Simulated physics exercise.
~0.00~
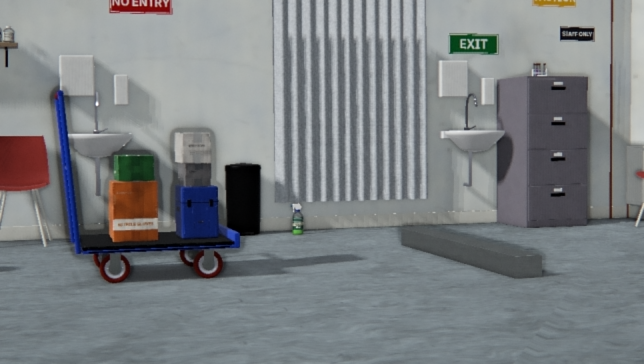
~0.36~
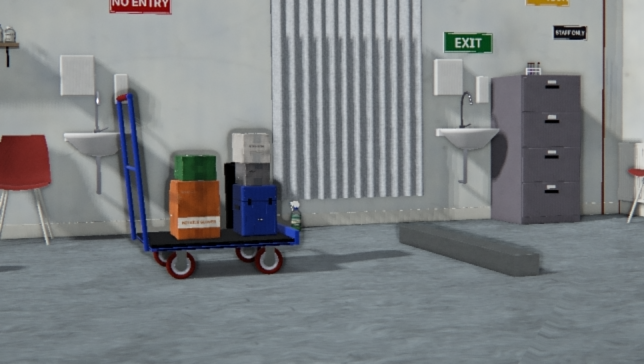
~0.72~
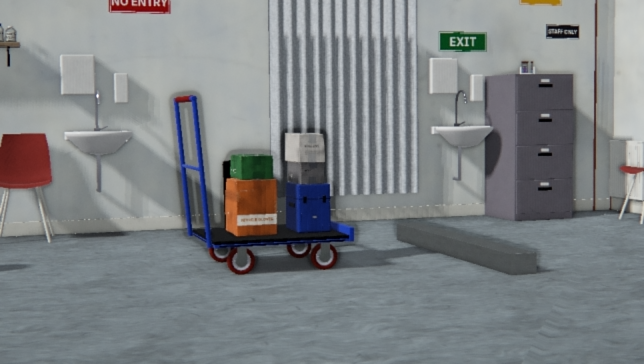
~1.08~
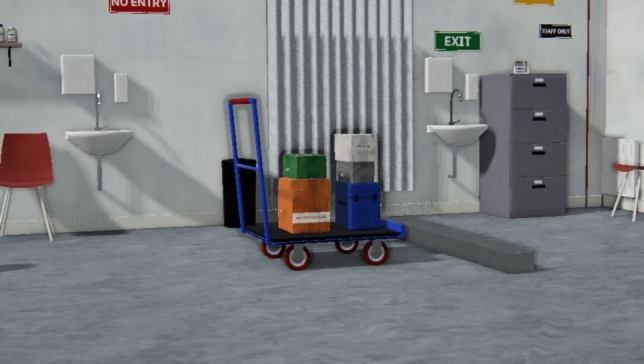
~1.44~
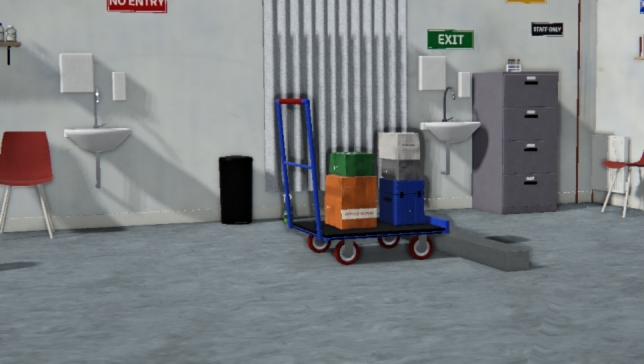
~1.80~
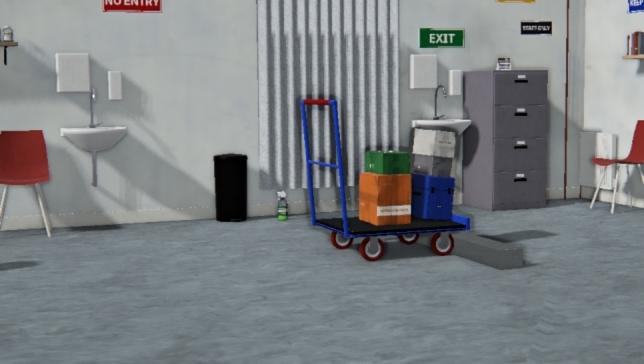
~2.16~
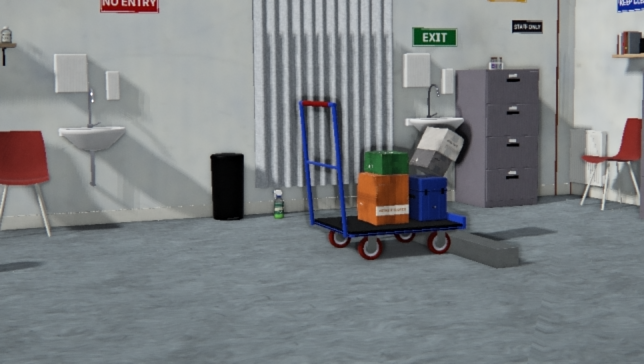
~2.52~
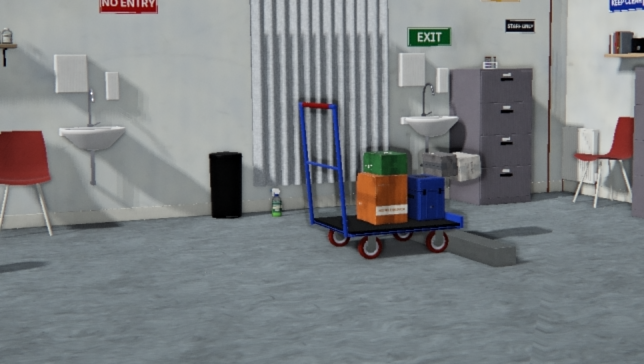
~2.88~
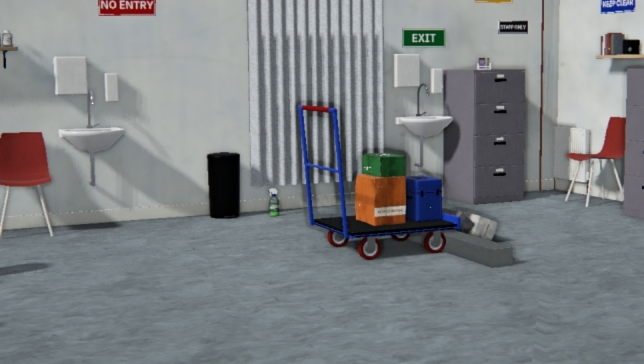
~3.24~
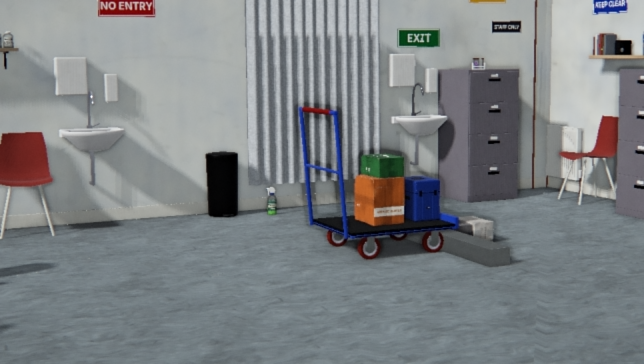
Loaded blue trolley rolling right and stopping at a low kerb, its white and grey cartons toppling off the front, the rest staying aboard.
